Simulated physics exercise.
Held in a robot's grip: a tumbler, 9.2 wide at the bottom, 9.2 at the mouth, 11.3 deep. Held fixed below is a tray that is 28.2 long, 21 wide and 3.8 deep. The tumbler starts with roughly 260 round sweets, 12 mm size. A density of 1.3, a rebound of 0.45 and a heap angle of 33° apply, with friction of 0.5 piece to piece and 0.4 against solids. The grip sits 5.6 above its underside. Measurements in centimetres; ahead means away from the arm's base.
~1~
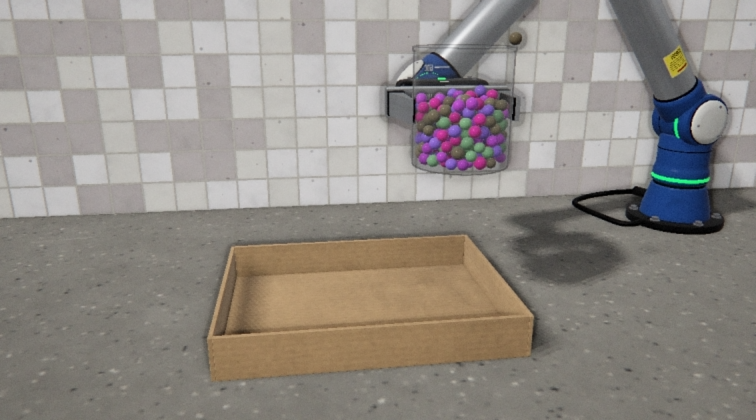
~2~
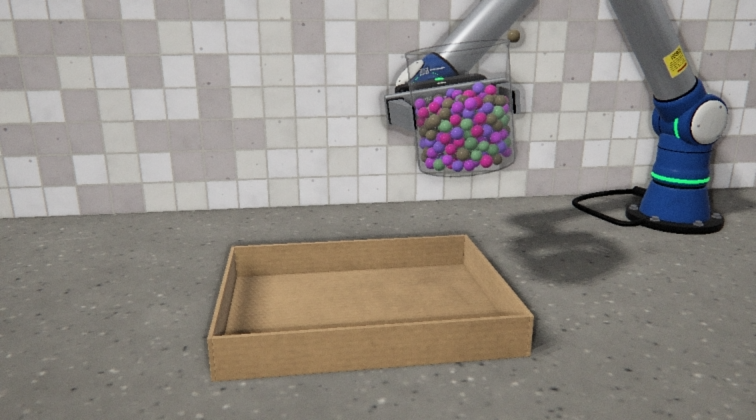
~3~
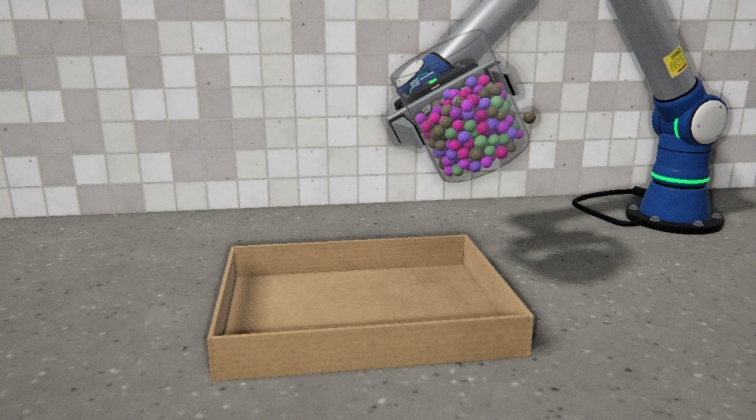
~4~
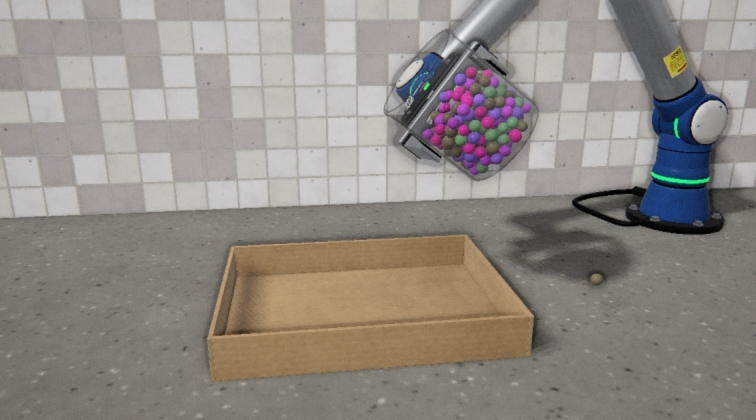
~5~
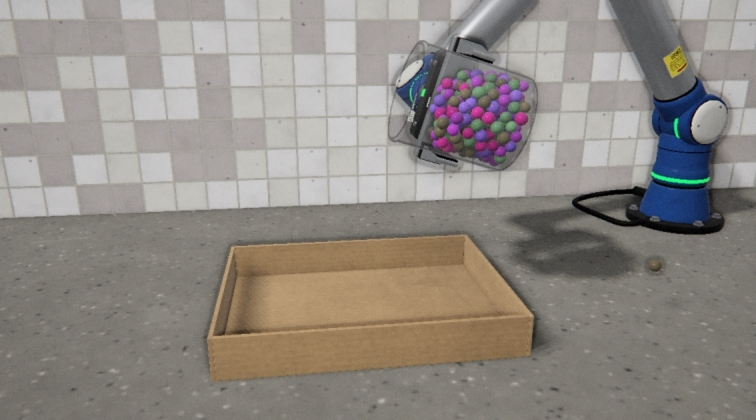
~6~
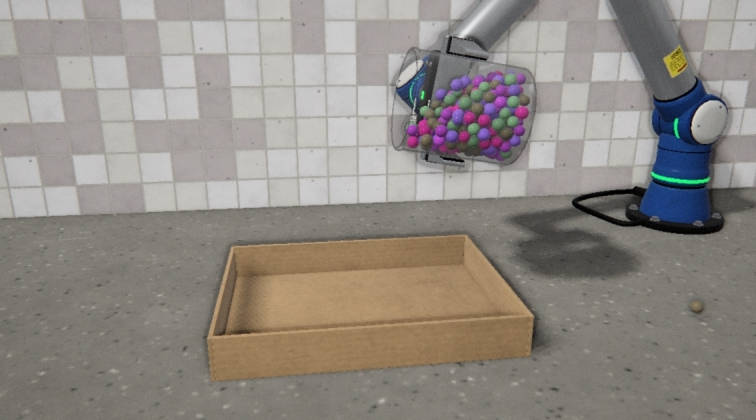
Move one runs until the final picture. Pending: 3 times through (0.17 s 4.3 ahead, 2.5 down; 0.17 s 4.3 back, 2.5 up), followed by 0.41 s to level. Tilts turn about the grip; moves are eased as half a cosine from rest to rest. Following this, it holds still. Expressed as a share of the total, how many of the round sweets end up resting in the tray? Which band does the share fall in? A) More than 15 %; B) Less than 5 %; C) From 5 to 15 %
(A) More than 15 %.
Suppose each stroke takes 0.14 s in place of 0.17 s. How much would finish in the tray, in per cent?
35 %.
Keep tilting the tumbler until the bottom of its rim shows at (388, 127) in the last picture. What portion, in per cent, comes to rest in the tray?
The share is around 0 %.
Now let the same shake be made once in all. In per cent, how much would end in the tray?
My guess is near 10 per cent.
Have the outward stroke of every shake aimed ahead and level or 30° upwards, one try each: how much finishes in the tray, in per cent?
Estimates, in order: 45 % then 55 %.
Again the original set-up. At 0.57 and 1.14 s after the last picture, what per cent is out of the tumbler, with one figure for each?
Readings in order: 10, 25.
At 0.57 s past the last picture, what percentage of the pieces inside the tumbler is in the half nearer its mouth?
Close to 40 in a hundred.
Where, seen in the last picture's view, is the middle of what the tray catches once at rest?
It ends up close to (337, 306).
Then, 0.57 s on, tilted 80° forward, highest piece 21 above the table; 229 in the tumbler, 19 in the tray, 1 on the table or floor, 7 in flight or on a rim.
Then, 1.14 s on, tilted 63° forward, highest piece 22 above the table; 194 in the tumbler, 58 in the tray, 1 on the table or floor, 3 in flight or on a rim.
Then, 1.63 s on, level, highest piece 23 above the table; 192 in the tumbler, 63 in the tray, 1 on the table or floor.
Then, 2.68 s on, level, highest piece 23 above the table; 192 in the tumbler, 63 in the tray, 1 on the table or floor.
In the end, 192 in the tumbler, 63 in the tray, 1 on the table or floor. That is 25 % in the tray.
